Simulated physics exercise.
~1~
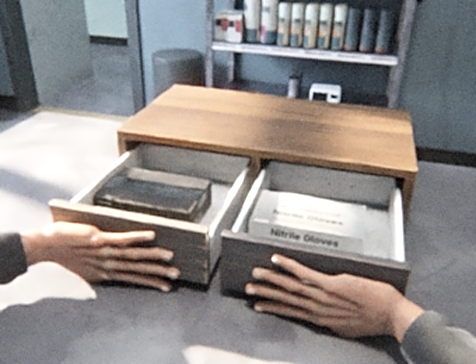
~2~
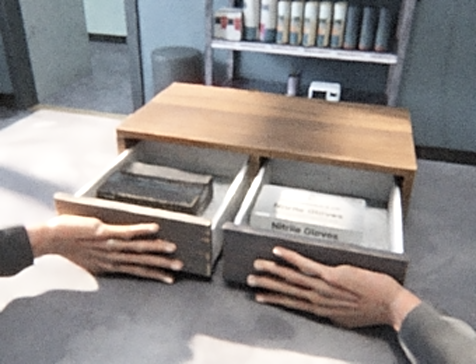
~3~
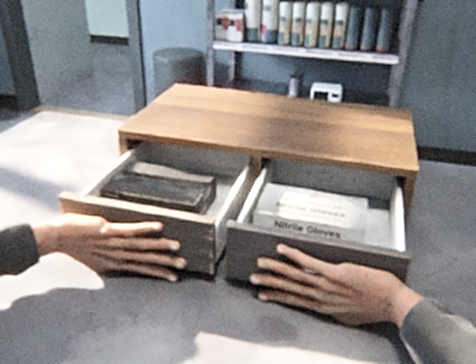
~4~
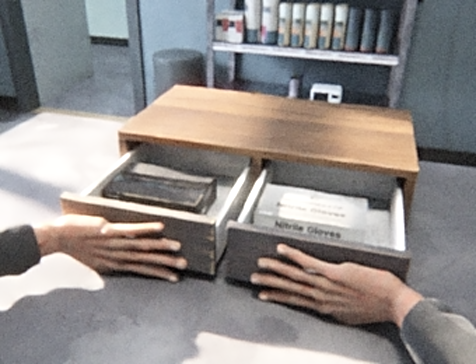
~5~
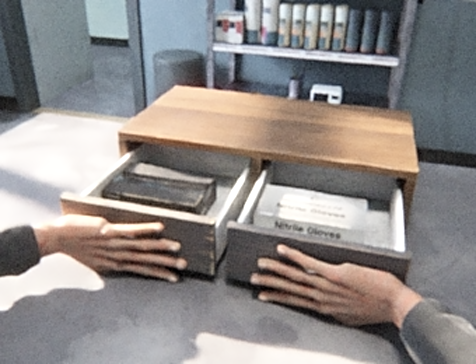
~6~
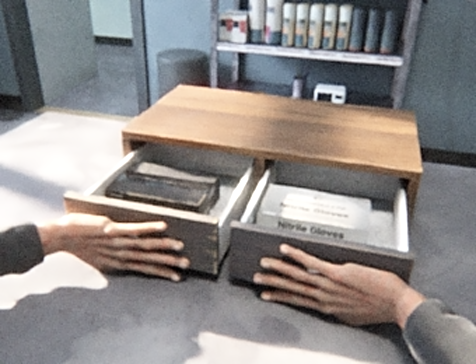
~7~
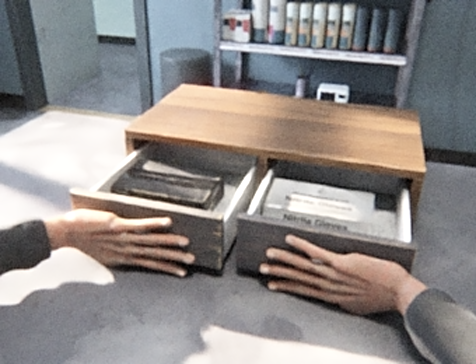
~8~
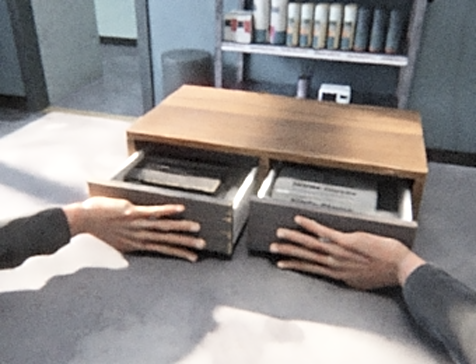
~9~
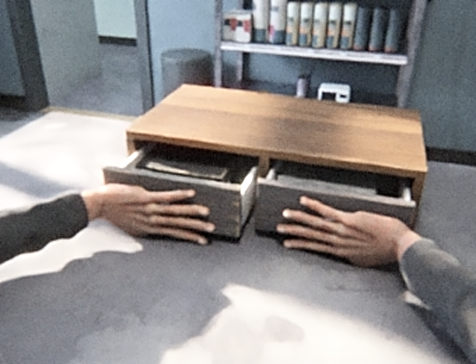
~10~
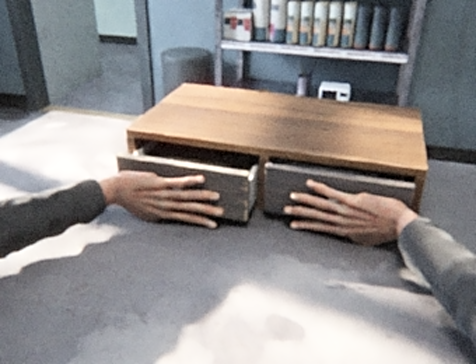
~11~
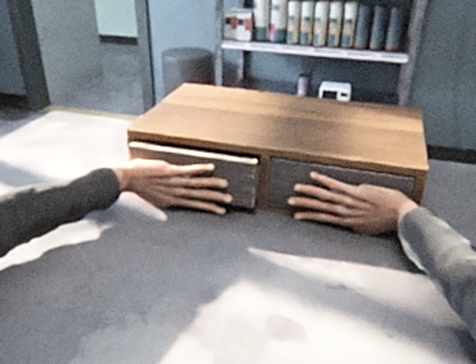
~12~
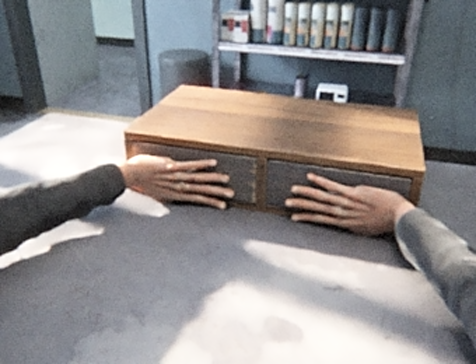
The clip opens on a low wooden chest with two open drawers, a dark box in the left one and white boxes labelled Nitrile Gloves in the right. A hand rests against each drawer front, with shelves of containers behind. At first the drawers barely move while the view sways slightly. Then both hands push steadily, and the drawers slide inward together, the right slightly ahead. The boxes disappear beneath the top as the gaps narrow. The right drawer closes, the left follows, and both end fully shut with the hands still on their fronts.
